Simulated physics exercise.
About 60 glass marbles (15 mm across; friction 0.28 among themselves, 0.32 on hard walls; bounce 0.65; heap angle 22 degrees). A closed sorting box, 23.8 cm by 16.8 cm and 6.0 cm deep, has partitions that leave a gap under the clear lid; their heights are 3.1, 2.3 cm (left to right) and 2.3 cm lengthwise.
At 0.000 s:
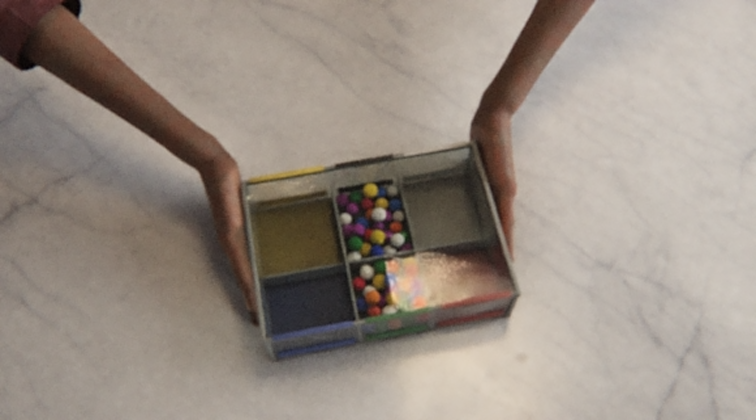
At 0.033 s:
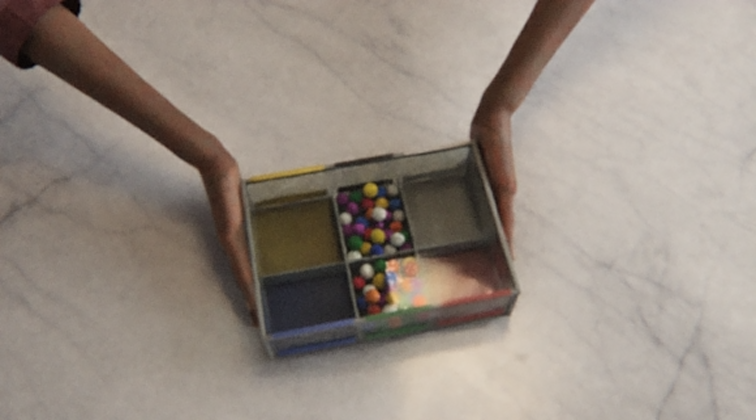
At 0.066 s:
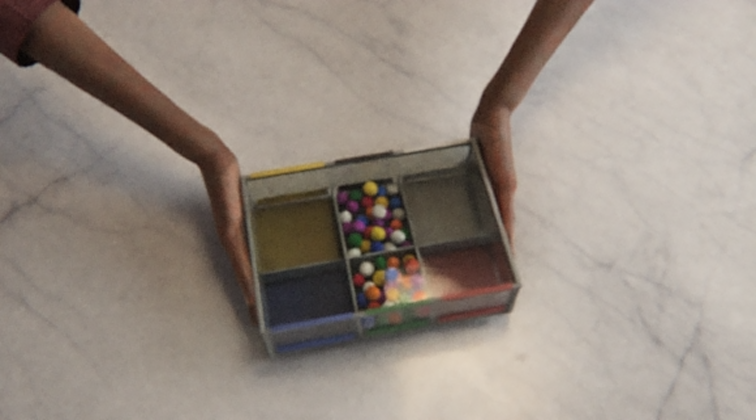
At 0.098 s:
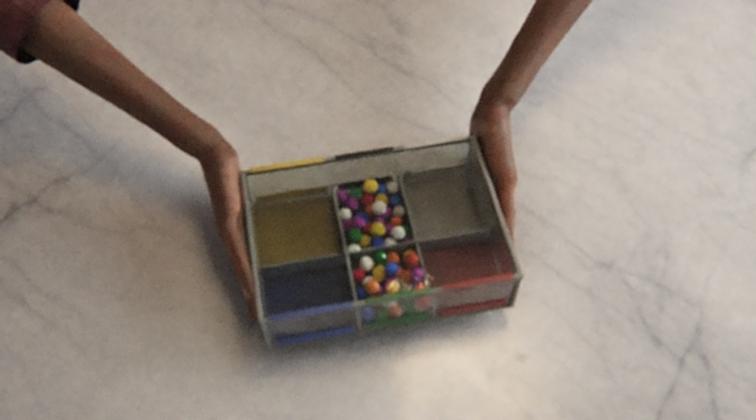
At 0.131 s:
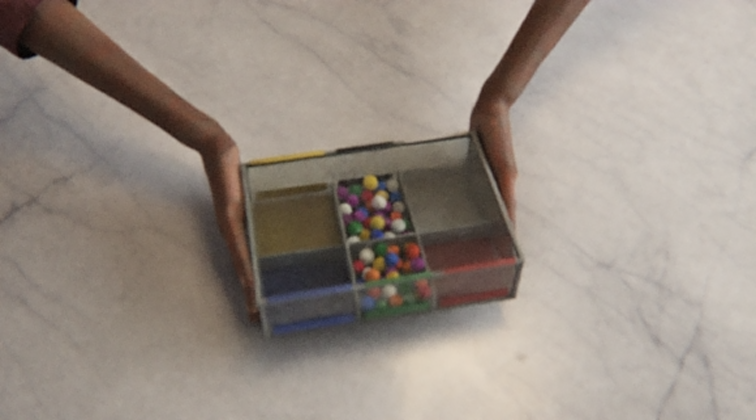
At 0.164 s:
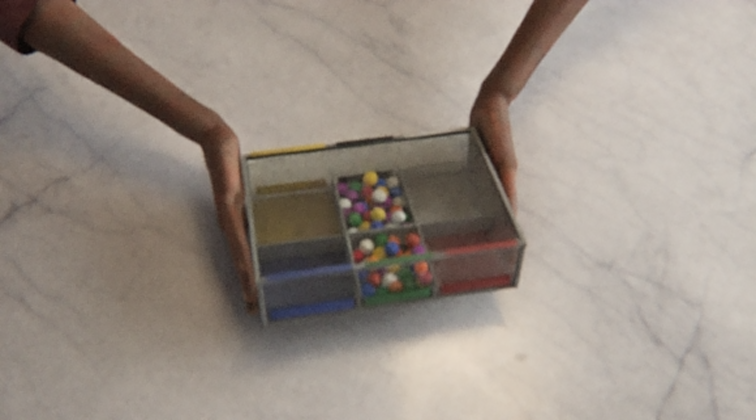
Two hands, with a dark red sleeve showing at the upper left, hold a clear-lidded box by its left and right sides over a pale, grey-veined marble surface, seen from above. Small multicoloured marbles fill the two middle compartments, between empty yellow and blue ones at left and grey and red ones at right. The hands gradually tilt the box, its front face coming into view as a bright reflection slides off the lid, while the marbles stay in the middle.
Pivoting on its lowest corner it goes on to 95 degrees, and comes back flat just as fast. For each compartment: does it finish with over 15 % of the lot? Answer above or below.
Red below, blue below, green below, yellow below, white above, black above.
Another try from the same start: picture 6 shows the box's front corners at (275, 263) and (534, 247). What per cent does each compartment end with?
Red 0, blue 0, green 0, yellow 0, white 80, black 20.
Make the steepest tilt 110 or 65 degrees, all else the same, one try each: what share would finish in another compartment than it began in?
Some 70 and 20 per cent.
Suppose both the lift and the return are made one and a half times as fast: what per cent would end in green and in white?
Then: Green 0; white 45.
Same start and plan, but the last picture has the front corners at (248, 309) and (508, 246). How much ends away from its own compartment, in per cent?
It would be near 60 per cent.
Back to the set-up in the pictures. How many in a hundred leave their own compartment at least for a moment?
Roughly 65 per cent.
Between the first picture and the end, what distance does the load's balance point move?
Some 5.5 cm.
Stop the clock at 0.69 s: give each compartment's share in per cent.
Red 0; blue 0; green 30; yellow 0; white 10; black 55.
Then, at 0.69 s, tilt 94 degrees; green 30 %, white 10 %, black 55 %.
After 1.04 s, tilt 39 degrees; white 45 %, black 50 %.
Then, at 1.48 s, tilt 0 degrees; white 45 %, black 50 %.
In the end, at 2.2 s, red 0 %, blue 0 %, green 0 %, yellow 0 %, white 45 %, black 50 %.
